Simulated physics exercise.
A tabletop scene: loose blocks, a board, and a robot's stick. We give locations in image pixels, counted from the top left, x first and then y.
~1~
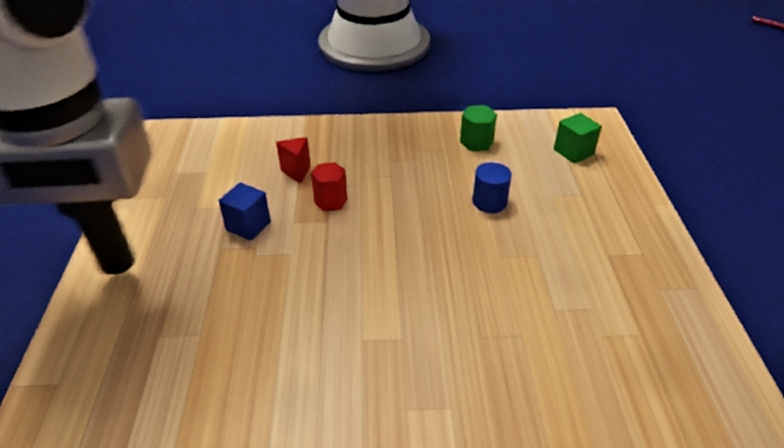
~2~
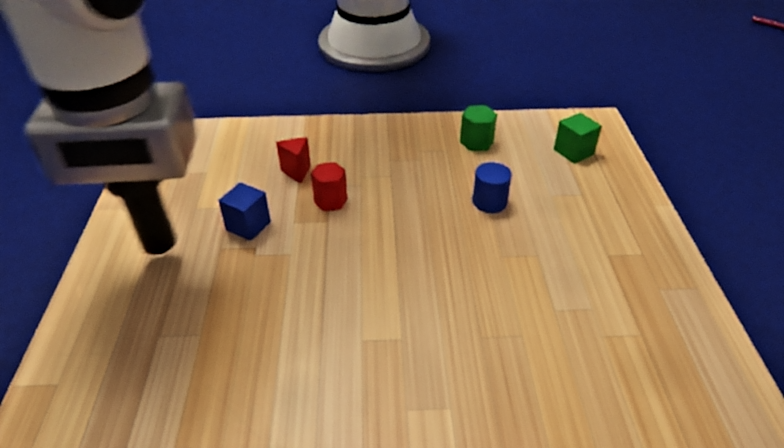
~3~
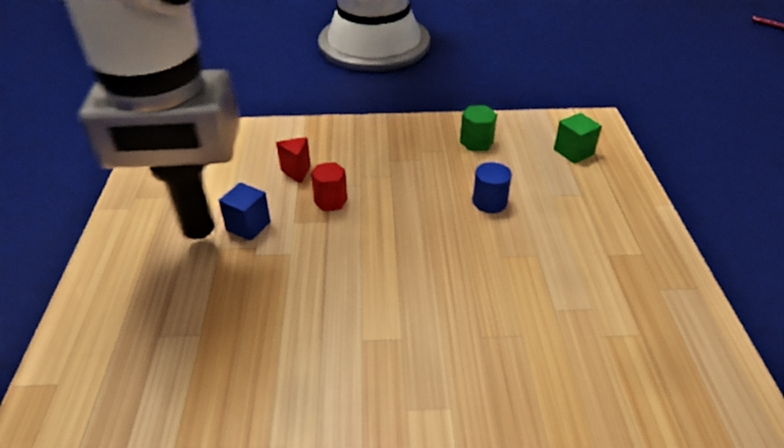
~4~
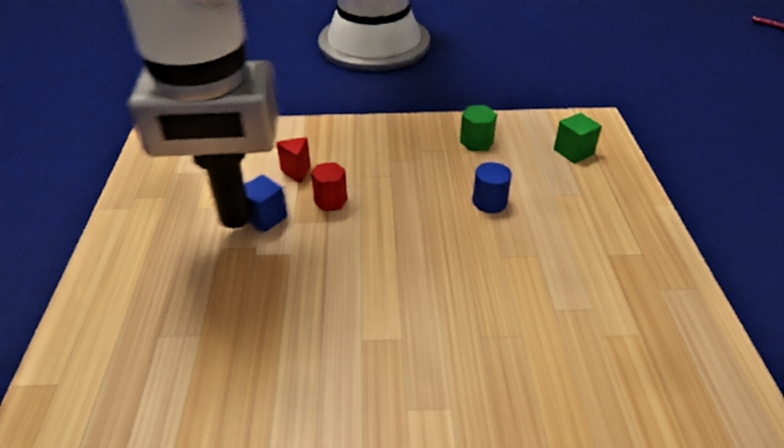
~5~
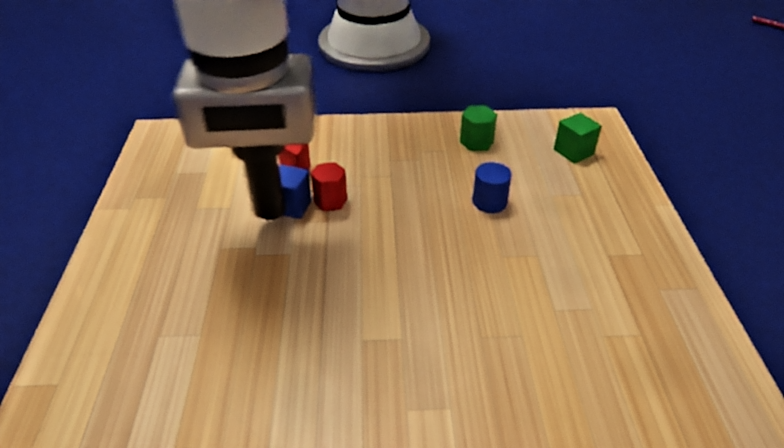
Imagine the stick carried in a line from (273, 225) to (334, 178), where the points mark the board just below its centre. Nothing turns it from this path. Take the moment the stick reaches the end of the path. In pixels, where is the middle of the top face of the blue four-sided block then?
For the centre of its top, I'd go with (334, 131).
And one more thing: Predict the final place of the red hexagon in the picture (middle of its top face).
Somewhere near (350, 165).
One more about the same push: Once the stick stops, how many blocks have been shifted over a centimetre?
The push will move three blocks or more.
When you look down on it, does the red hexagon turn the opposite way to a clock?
No
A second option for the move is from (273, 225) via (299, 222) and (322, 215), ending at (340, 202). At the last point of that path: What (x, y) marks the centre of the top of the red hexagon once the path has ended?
The point I'd pick in the picture is (349, 154).
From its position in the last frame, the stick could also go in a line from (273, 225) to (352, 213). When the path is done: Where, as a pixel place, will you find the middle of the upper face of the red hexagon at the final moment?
About (347, 164).
The first path, step by step. Halfway along, stick at (304, 187); blue four-sided block at (313, 153); red three-sided block at (299, 136), turned 55° anticlockwise; red hexagon at (335, 170).
At the end, stick at (333, 165); blue four-sided block at (334, 131), turned 25° anticlockwise; red three-sided block at (301, 131), turned 105° anticlockwise; red hexagon at (350, 165), turned 75° clockwise.
